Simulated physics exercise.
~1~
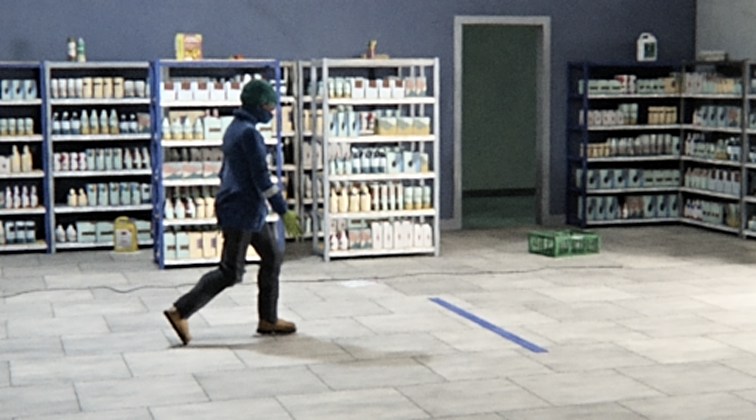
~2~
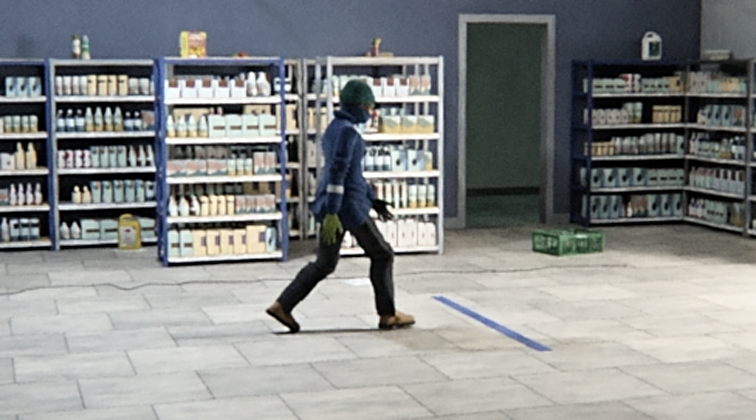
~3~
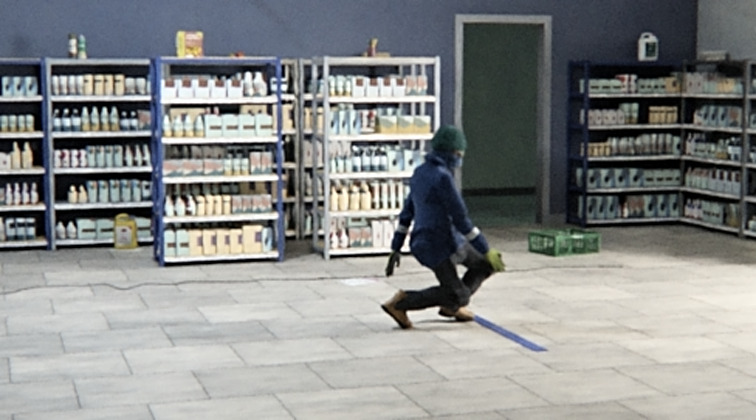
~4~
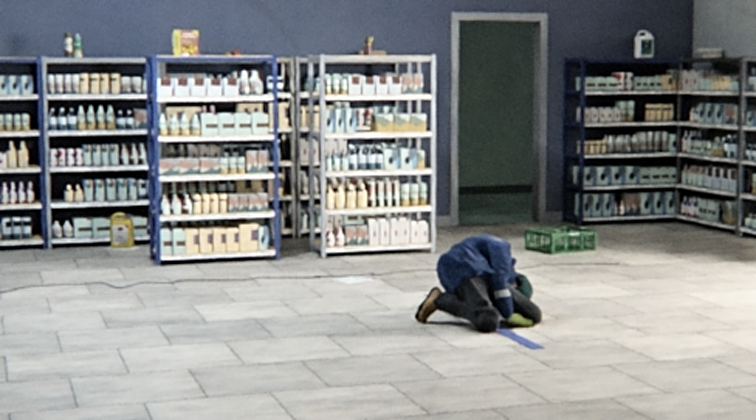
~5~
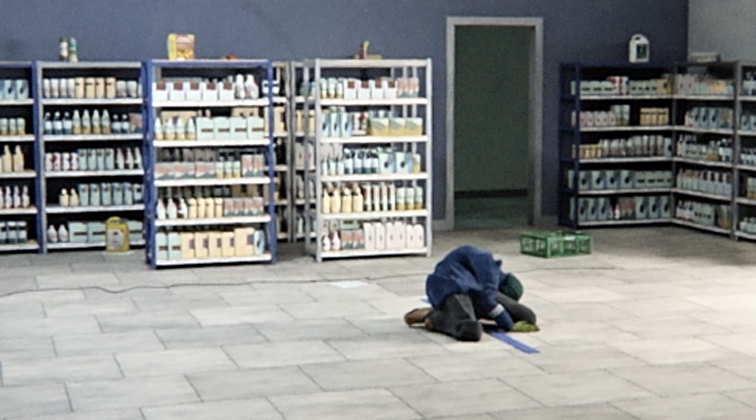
Person in dark clothing and green head covering walking right past stocked shelves, then sinking down and curling forward over a blue strip.
